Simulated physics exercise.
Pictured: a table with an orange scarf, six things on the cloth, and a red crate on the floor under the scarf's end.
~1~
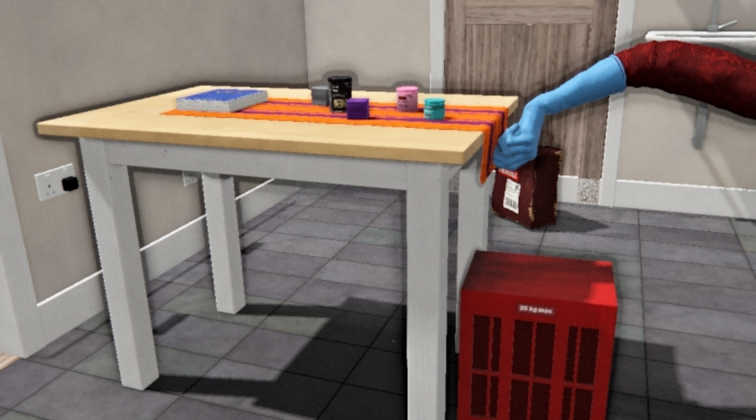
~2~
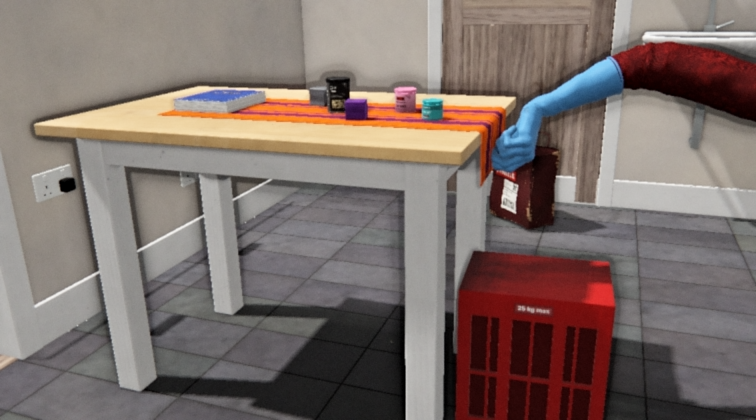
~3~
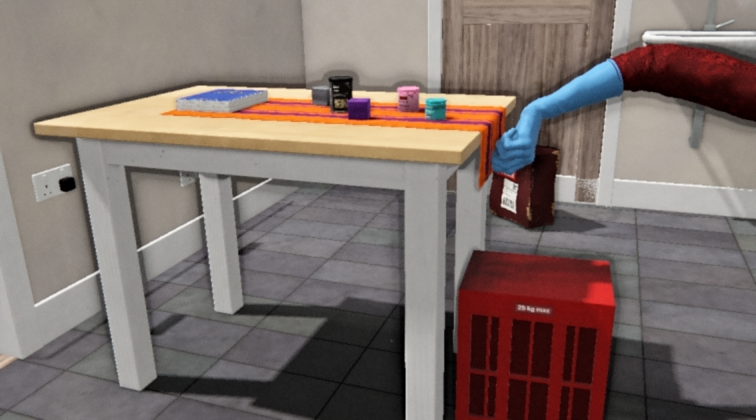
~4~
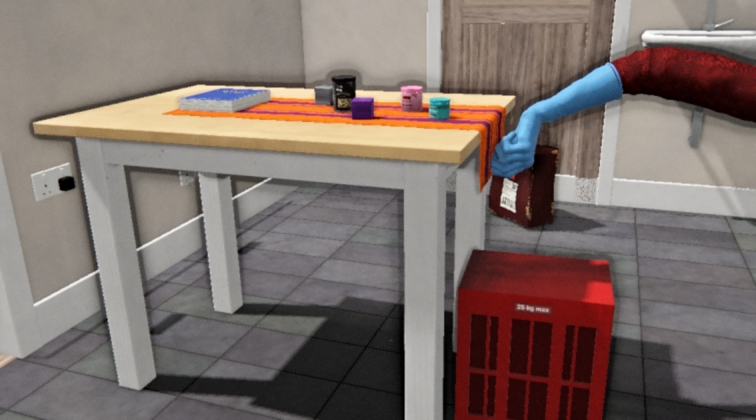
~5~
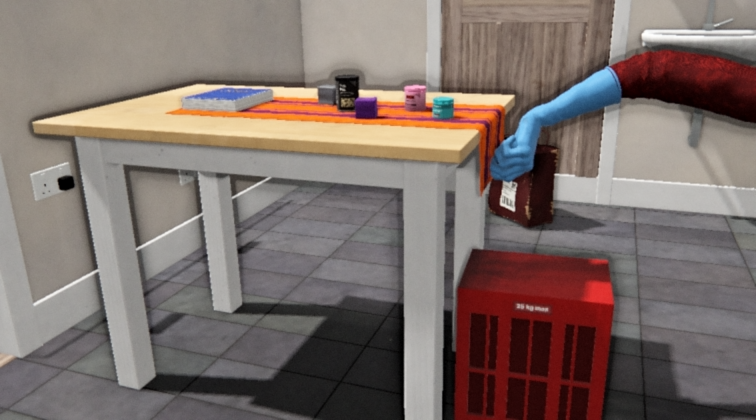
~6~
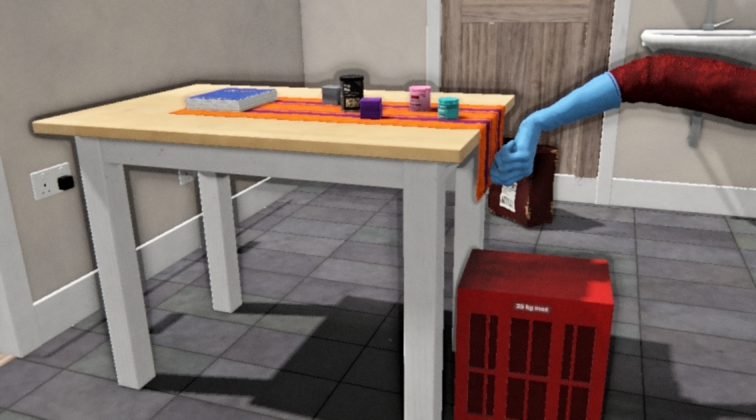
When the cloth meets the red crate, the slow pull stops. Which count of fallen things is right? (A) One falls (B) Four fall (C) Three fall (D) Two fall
D, two fall.
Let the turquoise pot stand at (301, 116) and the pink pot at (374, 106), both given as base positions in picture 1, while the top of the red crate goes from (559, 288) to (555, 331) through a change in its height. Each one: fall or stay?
The turquoise pot stays aboard, and the pink pot does not stay aboard.
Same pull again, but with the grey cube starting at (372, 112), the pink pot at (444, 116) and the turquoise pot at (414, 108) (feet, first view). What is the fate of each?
Record - grey cube retained; pink pot lost; turquoise pot lost.
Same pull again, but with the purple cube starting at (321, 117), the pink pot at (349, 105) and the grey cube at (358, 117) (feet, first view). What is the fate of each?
Purple cube: Still up. Pink pot: Still up. Grey cube: Still up.
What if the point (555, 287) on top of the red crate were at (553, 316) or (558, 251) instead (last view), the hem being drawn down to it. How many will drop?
Counts: 3, 1.
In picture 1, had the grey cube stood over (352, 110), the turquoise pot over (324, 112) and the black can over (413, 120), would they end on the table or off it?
Of these three, the grey cube rides it out, the turquoise pot rides it out, the black can takes a tumble.
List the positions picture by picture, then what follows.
In the first picture, hem (481, 185); turquoise pot (435, 99); pink pot (407, 88); purple cube (358, 99); black can (340, 77); grey cube (323, 87); top of the crate (559, 288).
In the second picture, hem (480, 186); turquoise pot (433, 100).
In the third picture, hem (478, 188); pink pot (408, 88).
In the fourth picture, hem (480, 192); purple cube (363, 99); top of the crate (556, 287).
In the fifth picture, hem (481, 196); black can (347, 76).
In the sixth picture, hem (477, 201); turquoise pot (449, 99); pink pot (420, 87); purple cube (371, 99); black can (352, 76); grey cube (334, 86).
A little later, hem near (491, 214); all still up.
Next, hem on the crate; turquoise pot and pink pot gone.
When it is over, hem on the crate; turquoise pot and pink pot gone. The table loses two.
